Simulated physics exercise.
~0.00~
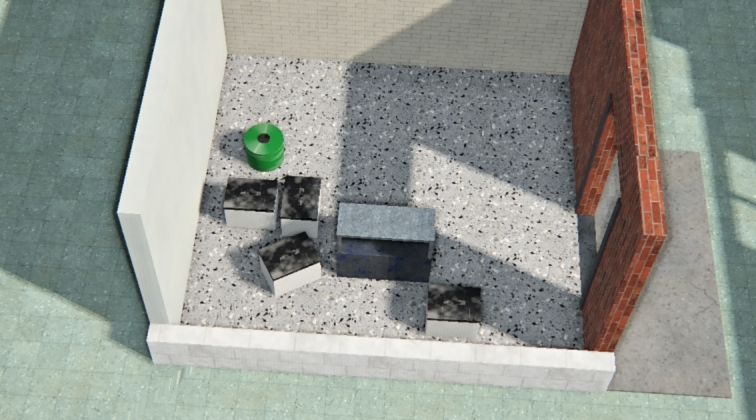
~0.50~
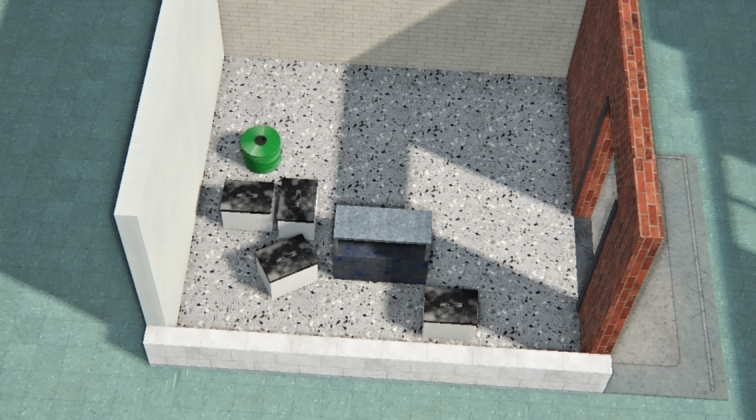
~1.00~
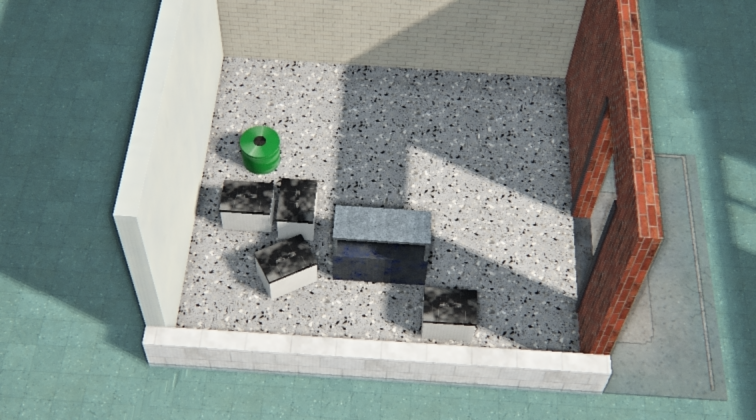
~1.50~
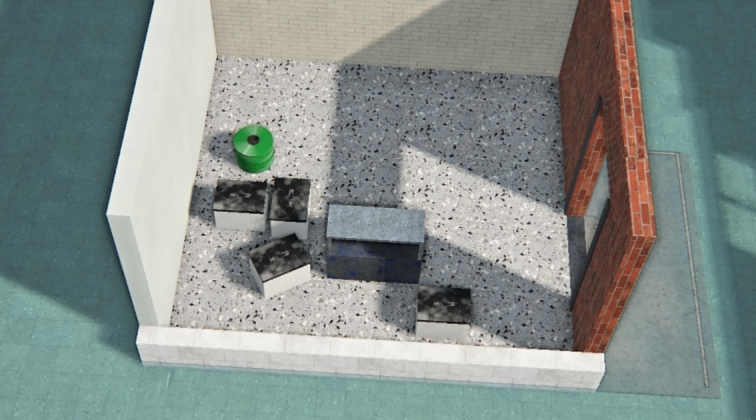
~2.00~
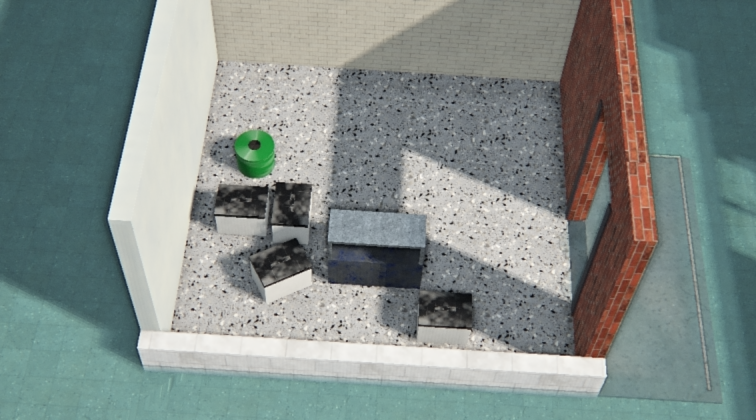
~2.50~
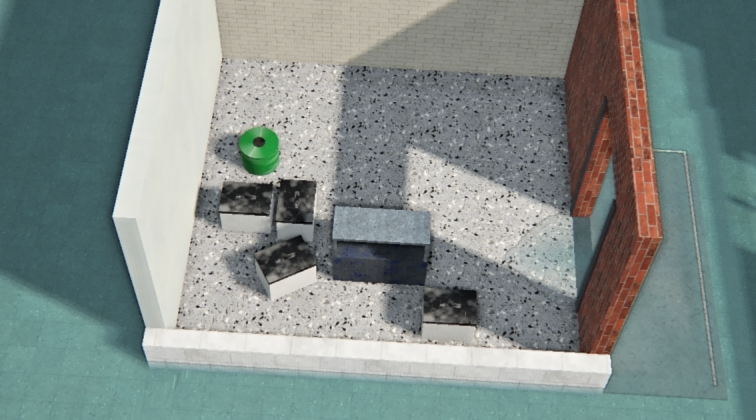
A roofless room with pale walls, a red brick wall on the right and a speckled floor is seen from high above, the view swaying slightly. A green tub sits at the left behind four black-topped pale boxes and a larger grey-topped, dark blue block, none of them moving. Teal water spreads over the paving and slab outside, then a thin patch enters through the right-hand doorway.
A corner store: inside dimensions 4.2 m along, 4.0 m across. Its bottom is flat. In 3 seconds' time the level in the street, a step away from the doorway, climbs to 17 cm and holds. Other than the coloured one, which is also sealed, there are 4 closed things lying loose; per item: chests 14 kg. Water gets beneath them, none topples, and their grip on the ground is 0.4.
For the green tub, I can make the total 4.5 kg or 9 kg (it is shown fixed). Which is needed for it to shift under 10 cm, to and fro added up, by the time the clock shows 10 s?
Verdict: Neither load is enough.
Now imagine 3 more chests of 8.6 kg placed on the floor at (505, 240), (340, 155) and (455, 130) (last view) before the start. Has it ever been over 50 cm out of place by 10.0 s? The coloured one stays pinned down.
In turn: Over, over, less.
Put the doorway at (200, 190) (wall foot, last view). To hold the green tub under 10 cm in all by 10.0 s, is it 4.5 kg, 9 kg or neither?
If so, then both options fall short.
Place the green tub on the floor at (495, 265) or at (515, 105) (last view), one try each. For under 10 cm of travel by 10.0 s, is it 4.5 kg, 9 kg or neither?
Neither mass does it, then the light mass does it.
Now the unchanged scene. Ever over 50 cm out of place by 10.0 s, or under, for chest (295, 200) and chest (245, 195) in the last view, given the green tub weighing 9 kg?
Falls short; falls short.
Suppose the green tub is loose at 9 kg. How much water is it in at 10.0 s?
Depth: Approx. 8 cm.
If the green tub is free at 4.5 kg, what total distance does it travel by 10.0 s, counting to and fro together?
80 cm in all.
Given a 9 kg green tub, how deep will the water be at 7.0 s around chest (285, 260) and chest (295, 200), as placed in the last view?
Close to 3 and 3 centimetres.
After 3.5 s the green tub would be 0 cm from its start with 4.5 kg and 0 cm from its start with 9 kg; 0 cm of water round it then.
After 4.5 s the green tub would be 0 cm from its start with 4.5 kg and 0 cm from its start with 9 kg; 0 cm of water round it then.
After 7.0 s the green tub would be 41 cm from its start with 4.5 kg and 1 cm from its start with 9 kg; 2 cm of water round it then.
After 10.0 s the green tub would be 12 cm from its start with 4.5 kg and 16 cm from its start with 9 kg; 8 cm of water round it then.
